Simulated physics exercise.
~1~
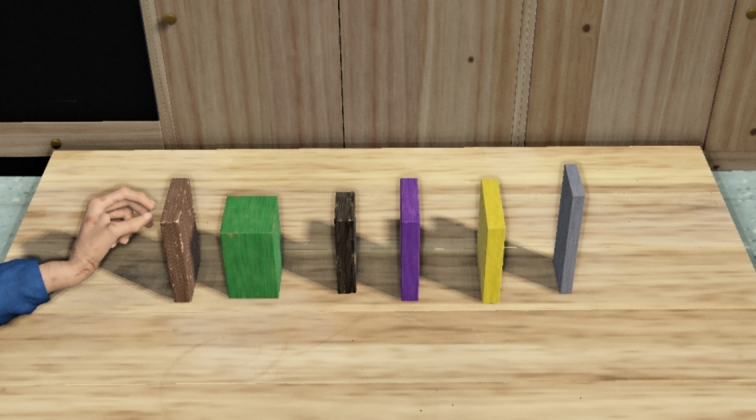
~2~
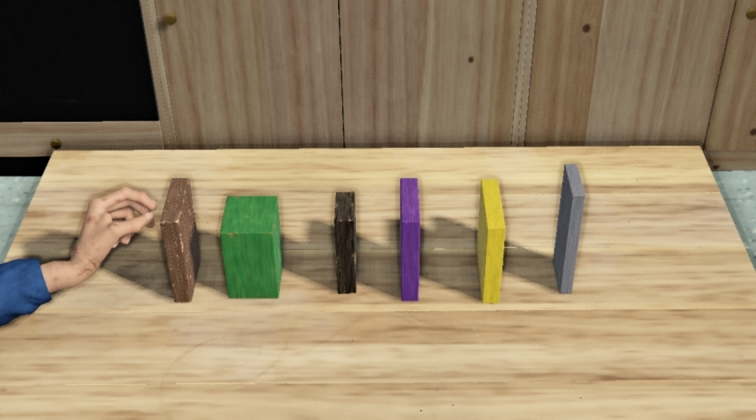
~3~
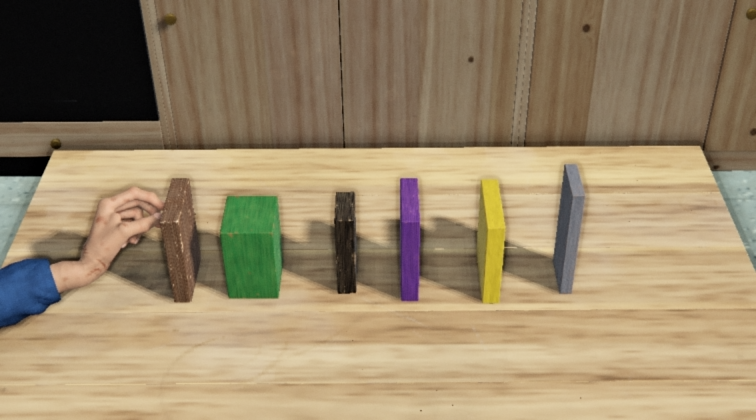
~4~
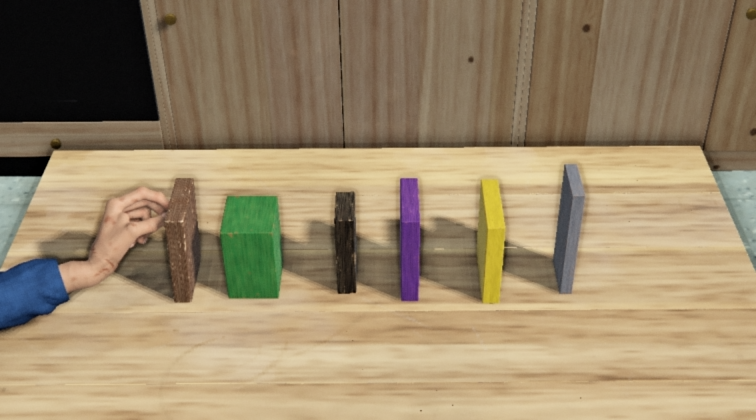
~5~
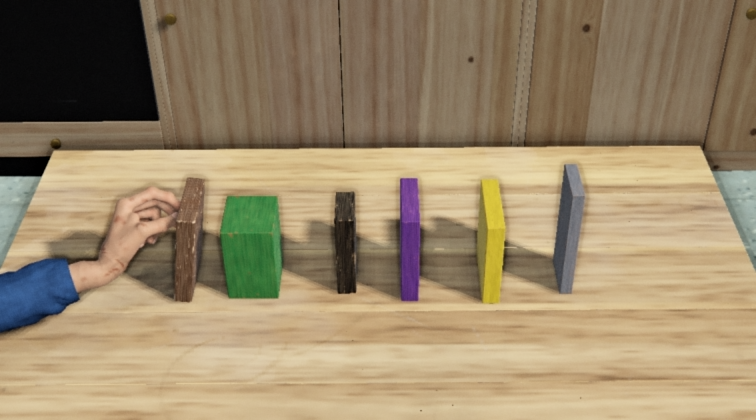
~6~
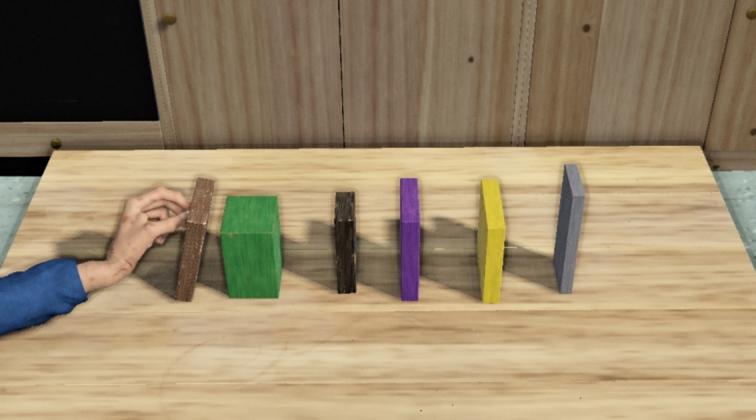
A hand in a blue sleeve reaches in from the left and moves slightly right to the upper part of a brown board, the first in a row of six upright pieces on a wooden table. It pushes the board, which tilts rightward toward the green block, while the other pieces stay still.
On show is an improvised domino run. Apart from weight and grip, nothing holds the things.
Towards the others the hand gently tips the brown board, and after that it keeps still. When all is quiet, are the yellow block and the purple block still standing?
My prediction: The yellow block is going to remain on its end; the purple block is going to remain on its end.
Then, 0.10 s past the last view, brown board 23° over.
Then, 0.20 s past the last view, brown board 22° over.
Then, 0.70 s past the last view, yellow block resting near (490, 241); purple block resting near (409, 240).
Finally, all 4 still in place. Final places as the last picture's camera would see them, yellow block near (490, 241), purple block near (409, 240).
